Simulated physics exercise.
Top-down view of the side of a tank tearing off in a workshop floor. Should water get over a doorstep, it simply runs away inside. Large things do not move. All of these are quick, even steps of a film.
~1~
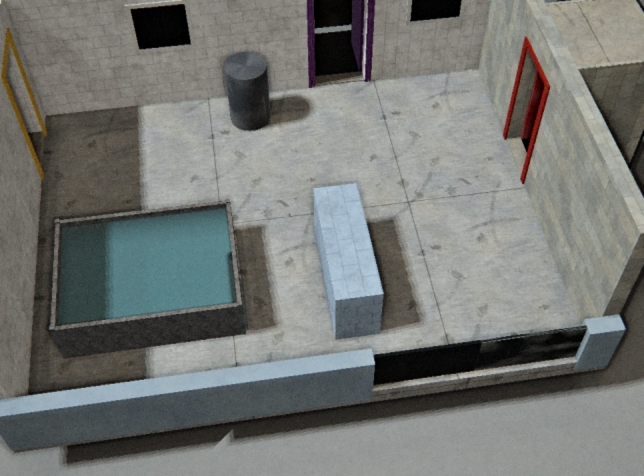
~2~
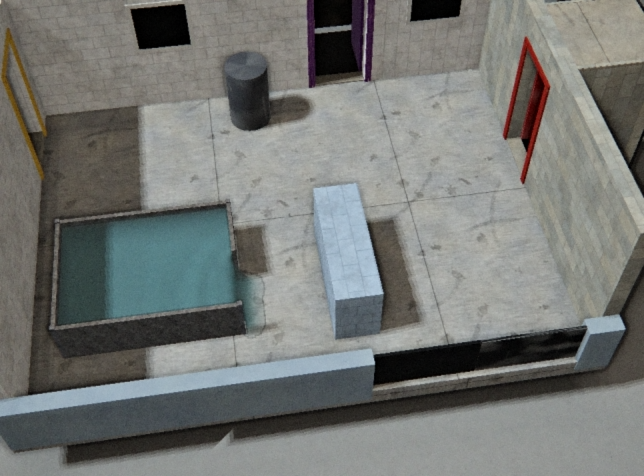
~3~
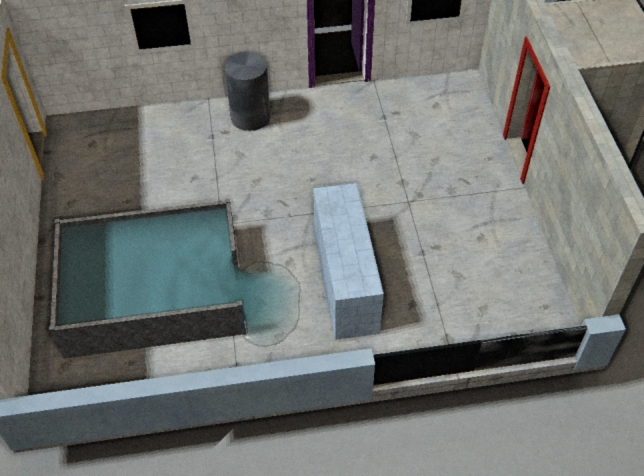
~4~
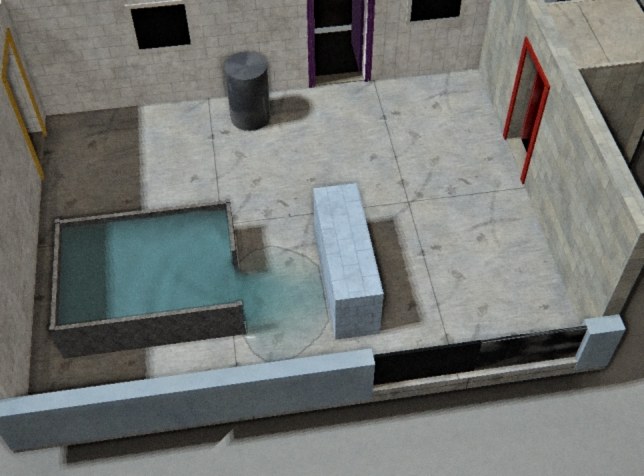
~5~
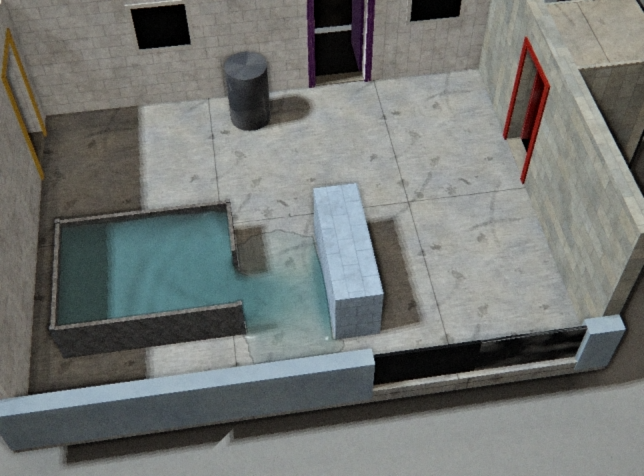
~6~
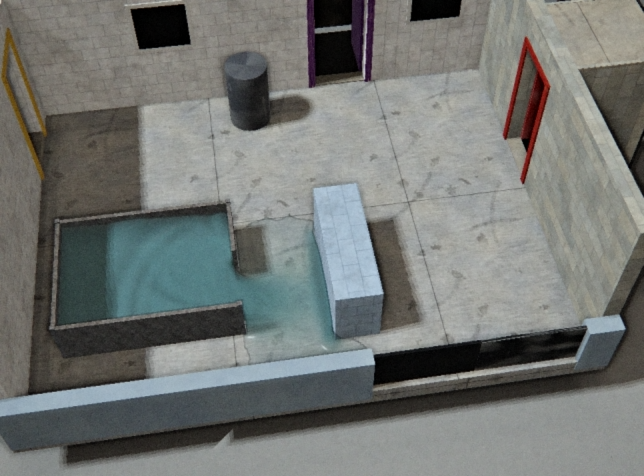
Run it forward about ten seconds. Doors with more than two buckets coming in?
Result: The purple door ends up above the line, the red door ends up at or below the line, the yellow door ends up at or below the line.
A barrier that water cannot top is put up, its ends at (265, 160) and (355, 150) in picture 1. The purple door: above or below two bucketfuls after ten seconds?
Result - the purple door remains within bounds.
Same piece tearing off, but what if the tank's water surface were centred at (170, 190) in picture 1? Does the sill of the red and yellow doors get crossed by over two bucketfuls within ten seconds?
Note: Red door surpasses it; yellow door does not reach it.
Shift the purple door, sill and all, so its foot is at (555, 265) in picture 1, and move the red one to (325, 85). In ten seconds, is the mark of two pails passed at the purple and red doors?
The purple one spills past the mark, and the red one spills past the mark.
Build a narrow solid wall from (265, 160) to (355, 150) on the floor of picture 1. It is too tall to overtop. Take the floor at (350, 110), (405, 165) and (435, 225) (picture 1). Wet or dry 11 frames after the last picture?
Untouched, untouched, untouched.
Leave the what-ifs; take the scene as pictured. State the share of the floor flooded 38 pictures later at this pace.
By my count, 85 percent.
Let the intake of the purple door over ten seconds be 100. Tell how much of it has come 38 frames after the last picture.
I'd say some 55 per cent.
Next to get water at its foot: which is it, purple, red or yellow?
I say the purple door.
A moment on, water covers 10 % of the floor; the purple door not reached, the red door not reached, the yellow door not reached.
Next, water covers 35 % of the floor; the purple door not reached, the red door not reached, the yellow door not reached.
Then, water covers 60 % of the floor; the purple door under two buckets in, the red door not reached, the yellow door not reached.
Later, water covers 85 % of the floor; the purple door over two buckets in, the red door wet at the sill, nothing in, the yellow door wet at the sill, nothing in.
In the end, water covers 95 % of the floor; the purple door over two buckets in, the red door under two buckets in, the yellow door wet at the sill, nothing in.
